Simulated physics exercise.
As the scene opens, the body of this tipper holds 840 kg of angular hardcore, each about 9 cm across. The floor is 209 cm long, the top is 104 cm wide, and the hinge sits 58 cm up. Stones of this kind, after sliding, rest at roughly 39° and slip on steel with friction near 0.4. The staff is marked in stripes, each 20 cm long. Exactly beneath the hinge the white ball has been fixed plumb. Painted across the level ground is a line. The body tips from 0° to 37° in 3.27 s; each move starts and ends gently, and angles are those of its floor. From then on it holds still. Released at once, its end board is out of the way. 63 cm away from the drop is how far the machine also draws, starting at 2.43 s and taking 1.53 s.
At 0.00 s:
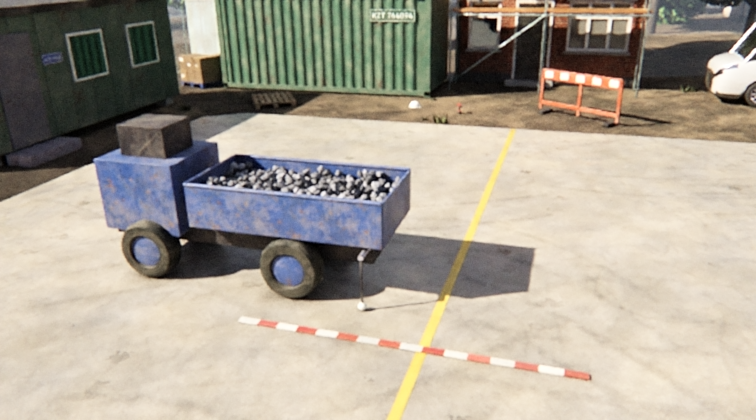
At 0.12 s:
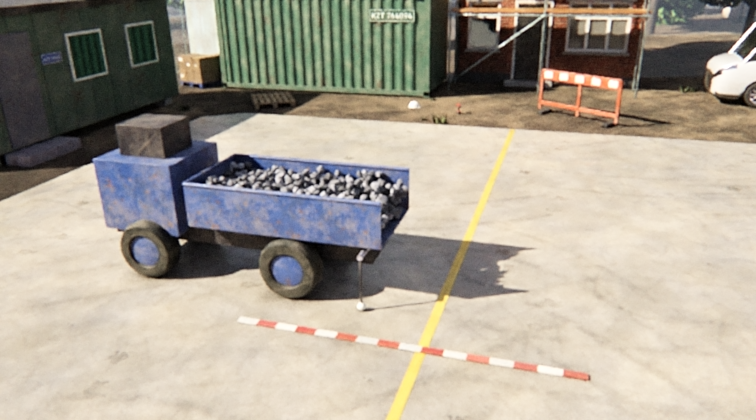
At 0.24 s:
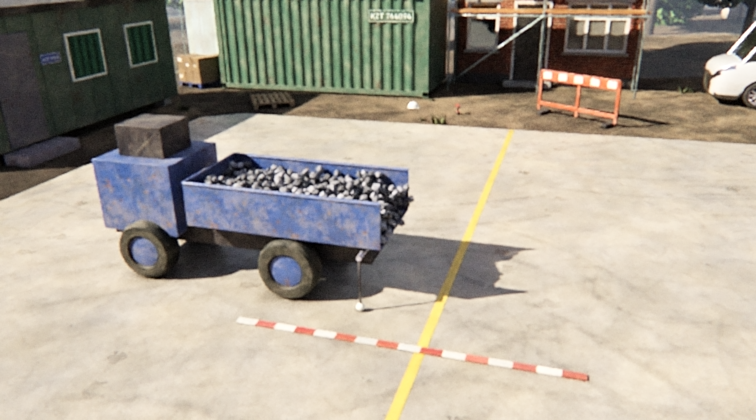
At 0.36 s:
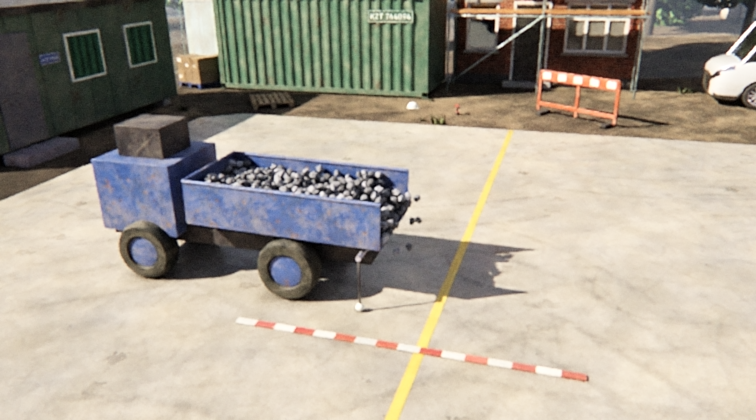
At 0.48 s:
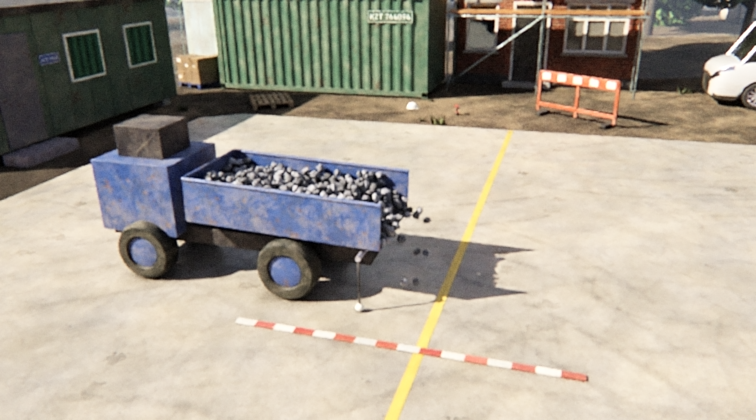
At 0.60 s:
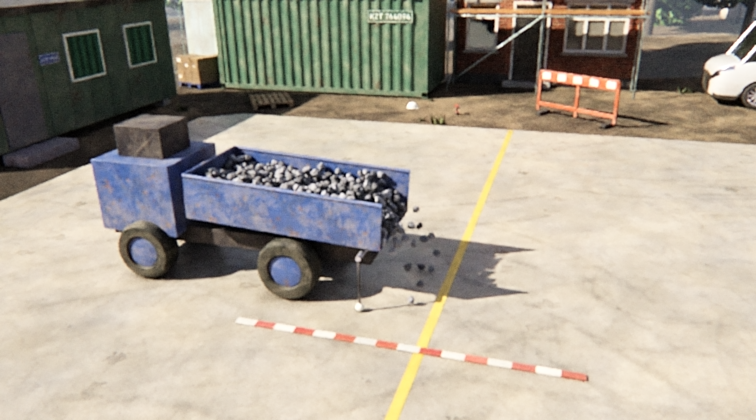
A blue tipper truck loaded with grey stones stands on a pale concrete yard, seen from slightly above and side-on, its cab to the left. Behind it are green containers, an orange-and-white barrier and a brick building, with a yellow line and a red-and-white pole on the ground. The rear board disappears, the body tilts very slightly, and a few stones drop from the open back.
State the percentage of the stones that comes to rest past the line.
Roughly 20 per cent comes to rest there.
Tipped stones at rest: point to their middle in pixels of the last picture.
The middle should be near (407, 278).
After 2.5 s the floor is at 31°; 79 % in the body, 20 % short of the line, 2 % past the line; the foremost stones are at (473, 290).
After 3.4 s the floor is at 37°; 14 % in the body, 72 % short of the line, 14 % past the line; the foremost stones are at (494, 294).
After 4.4 s the floor is at 37°; 0 % in the body, 82 % short of the line, 18 % past the line; the foremost stones are at (498, 301).
After 7.2 s the floor is at 37°; 0 % in the body, 82 % short of the line, 18 % past the line; the foremost stones are at (498, 301).
